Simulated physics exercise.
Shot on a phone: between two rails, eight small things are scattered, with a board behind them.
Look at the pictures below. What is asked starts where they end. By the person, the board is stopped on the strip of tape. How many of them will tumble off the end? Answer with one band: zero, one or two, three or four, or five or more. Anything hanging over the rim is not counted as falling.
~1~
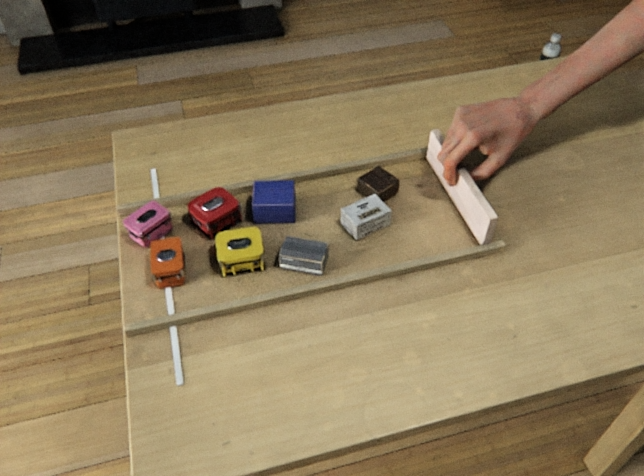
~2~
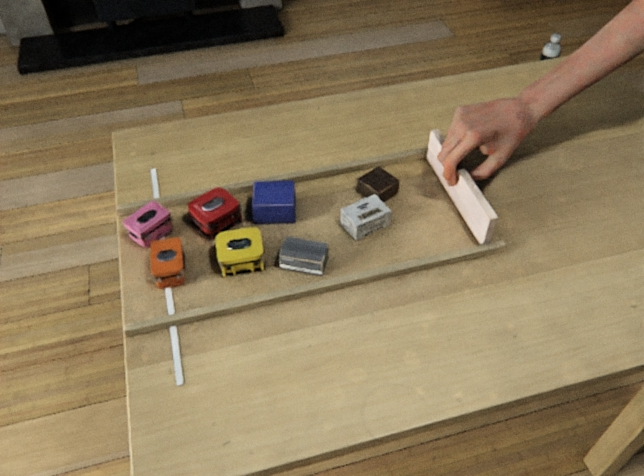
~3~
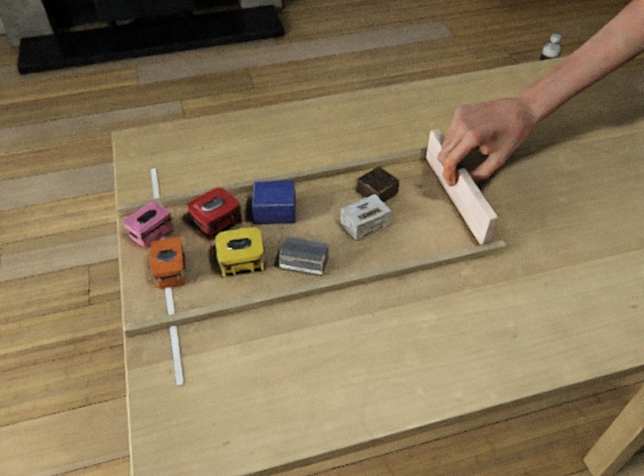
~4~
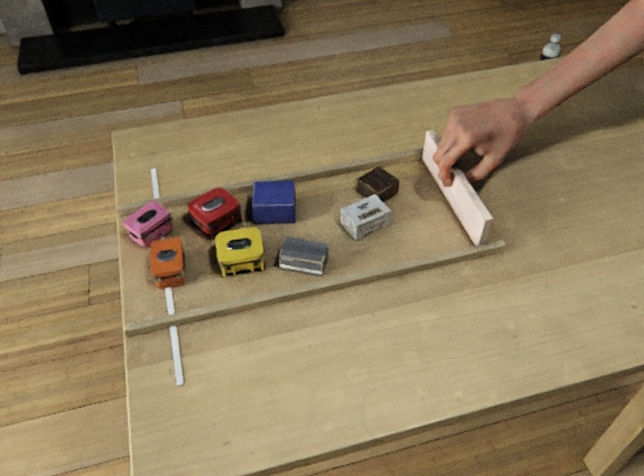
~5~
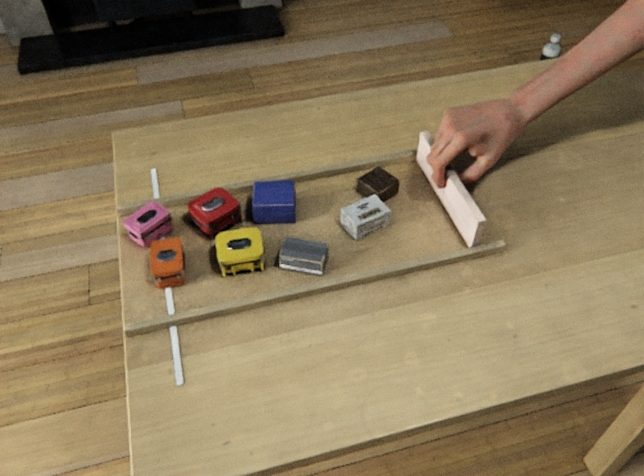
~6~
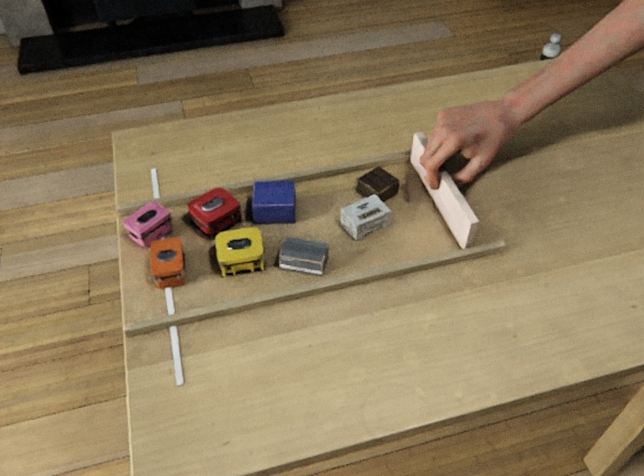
Five or more.
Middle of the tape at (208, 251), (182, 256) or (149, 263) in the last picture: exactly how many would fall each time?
So, one try after another, the floor gets 3, then 4, then 5.
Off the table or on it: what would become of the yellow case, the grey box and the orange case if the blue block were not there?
Yellow case: Down; grey box: Still up; orange case: Down.
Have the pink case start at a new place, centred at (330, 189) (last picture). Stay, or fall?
It slips off.
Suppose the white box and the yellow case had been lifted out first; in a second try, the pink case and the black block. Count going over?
Fallen: 3 in the first try, 3 in the other.
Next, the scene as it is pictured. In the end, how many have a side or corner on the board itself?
That comes to 3.
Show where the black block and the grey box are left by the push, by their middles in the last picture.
I'd put one at around (144, 227) and the other at around (143, 298).
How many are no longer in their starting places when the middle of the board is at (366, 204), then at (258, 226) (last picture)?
Counting first: 2, next 8.
Soon after, none off yet; pink case at rest near (149, 225); orange case at rest near (169, 263); red case at rest near (215, 213).
In the end, the number that fall off is five or more; gone, blue block, yellow case, red case, orange case and pink case.
